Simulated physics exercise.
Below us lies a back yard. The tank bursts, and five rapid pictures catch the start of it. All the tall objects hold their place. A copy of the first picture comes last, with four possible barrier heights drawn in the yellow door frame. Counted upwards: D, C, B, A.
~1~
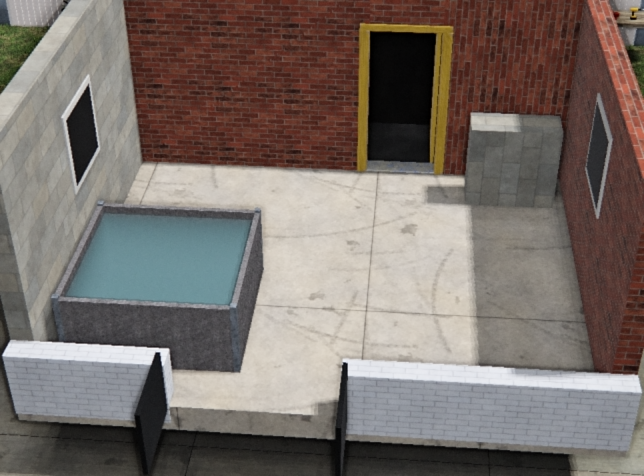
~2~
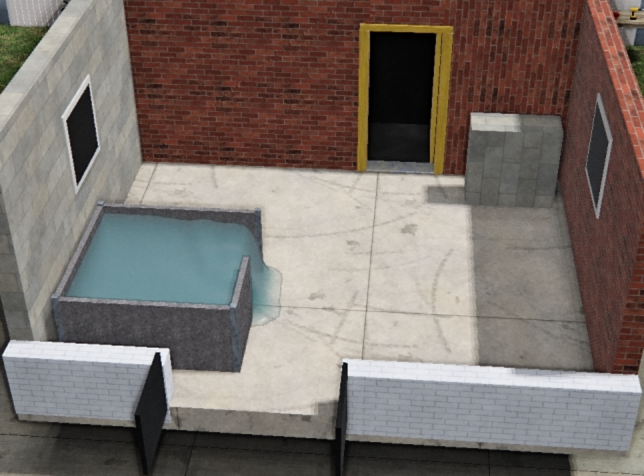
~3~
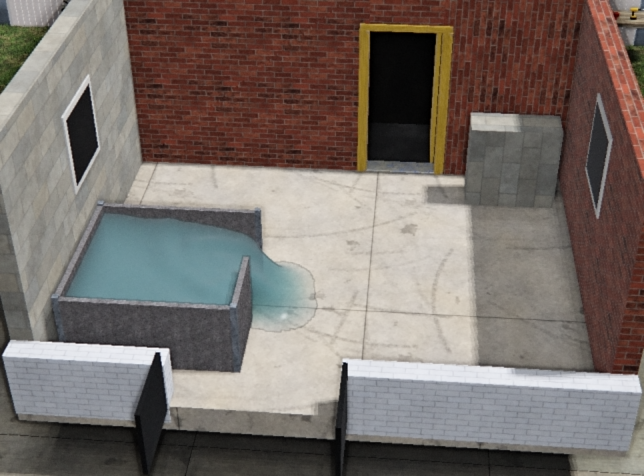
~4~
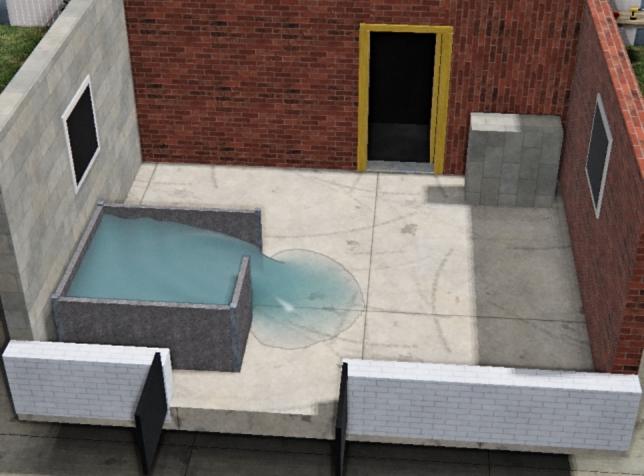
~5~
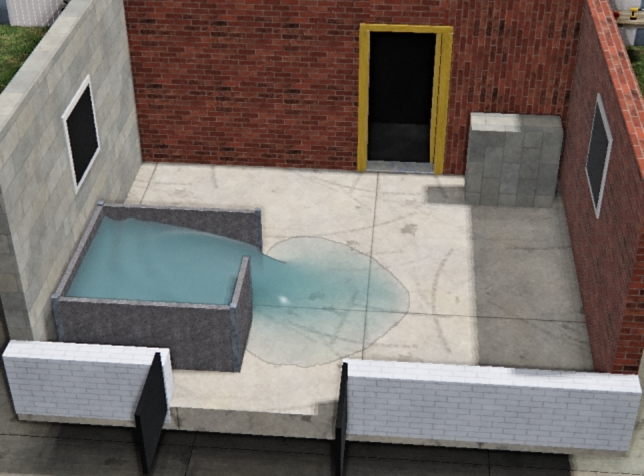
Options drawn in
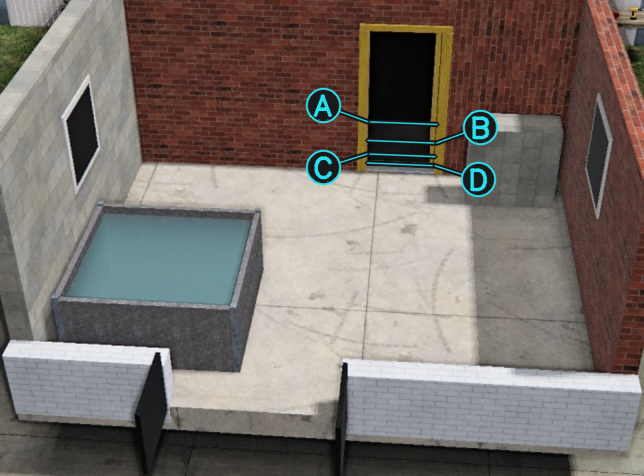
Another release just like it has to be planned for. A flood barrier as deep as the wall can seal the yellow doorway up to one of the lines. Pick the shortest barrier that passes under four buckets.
D will do.
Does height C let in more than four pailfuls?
No.
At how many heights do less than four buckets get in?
All of the four.
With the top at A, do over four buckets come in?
No, that is safe.
On the marked copy, A at (402, 123); B at (401, 141); C at (401, 155); D at (400, 164); from the bottom up D, C, B, A.
If A is chosen, nothing gets over.
If B is chosen, nothing gets over.
If C is chosen, nothing gets over.
If D is chosen, a splash gets over, under a bucket.
